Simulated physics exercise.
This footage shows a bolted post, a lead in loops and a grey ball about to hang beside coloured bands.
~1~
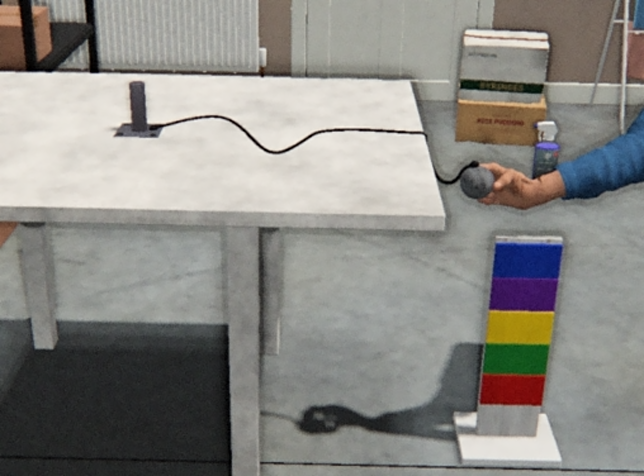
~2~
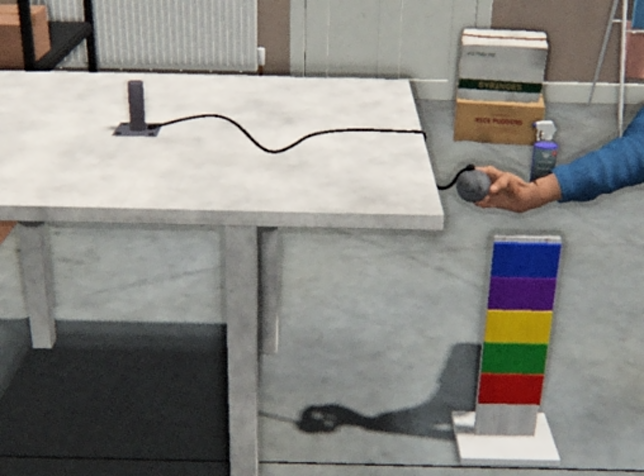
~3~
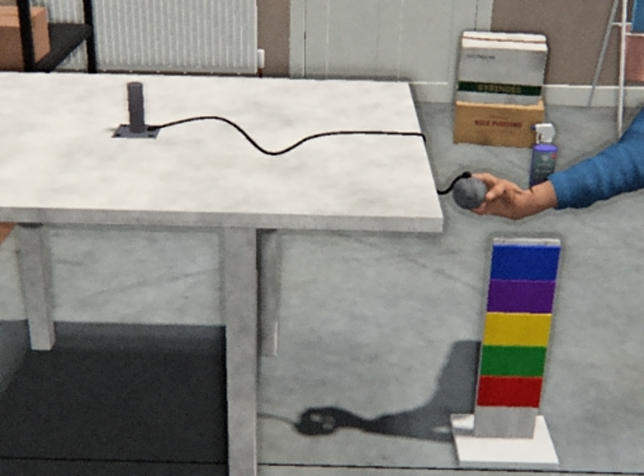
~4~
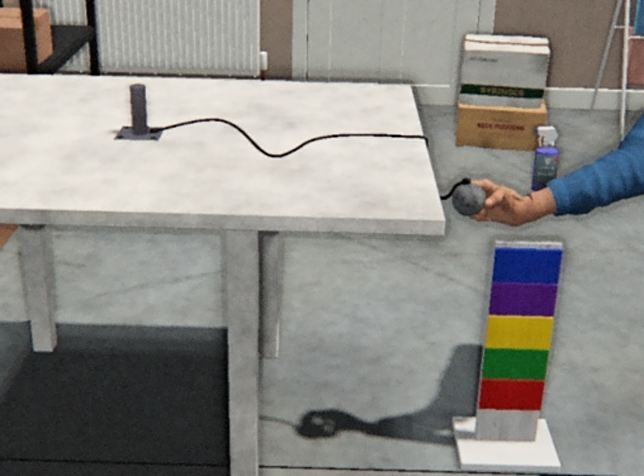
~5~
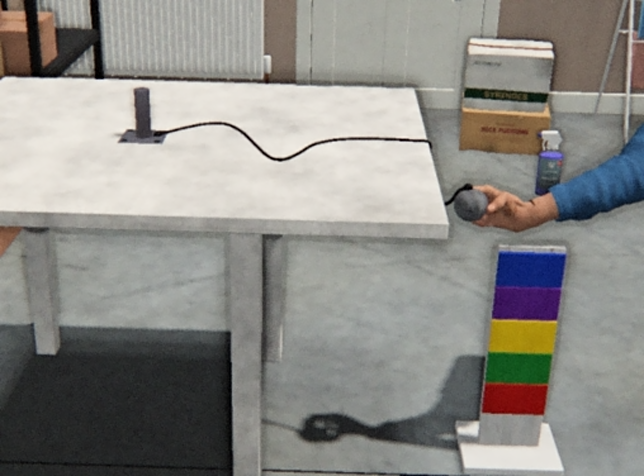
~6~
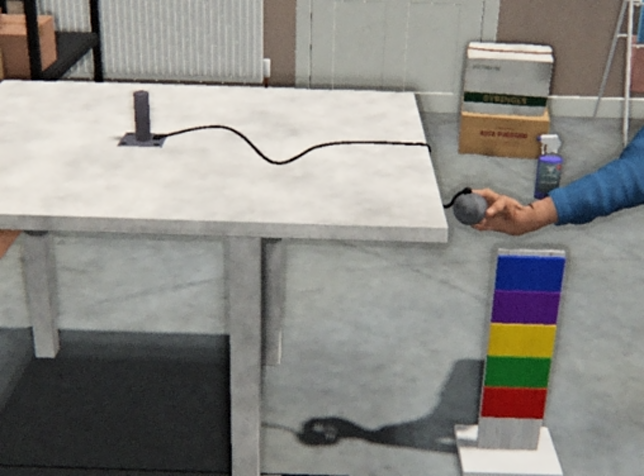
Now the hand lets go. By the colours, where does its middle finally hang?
At the green band.
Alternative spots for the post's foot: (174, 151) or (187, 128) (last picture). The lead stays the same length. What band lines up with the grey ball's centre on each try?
Answer, in order: Red, red.
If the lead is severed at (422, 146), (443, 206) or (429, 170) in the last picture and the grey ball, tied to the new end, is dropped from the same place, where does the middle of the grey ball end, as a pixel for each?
So, going through them: (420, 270) first, (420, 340) next, (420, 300) last.
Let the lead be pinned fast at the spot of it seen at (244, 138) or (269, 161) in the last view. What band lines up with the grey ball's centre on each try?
Note: Try 1 yellow; try 2 purple.
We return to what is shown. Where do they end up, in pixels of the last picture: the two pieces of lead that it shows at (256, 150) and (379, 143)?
They finish close to (319, 145) and close to (422, 216).
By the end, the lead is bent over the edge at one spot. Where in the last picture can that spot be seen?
(316, 147), approximately.
Soon after, ball near (452, 357); level with green.
After that, ball near (389, 358); level with green.
And then, ball near (423, 359); level with green.
In the end, ball near (411, 361); level with green. At green.
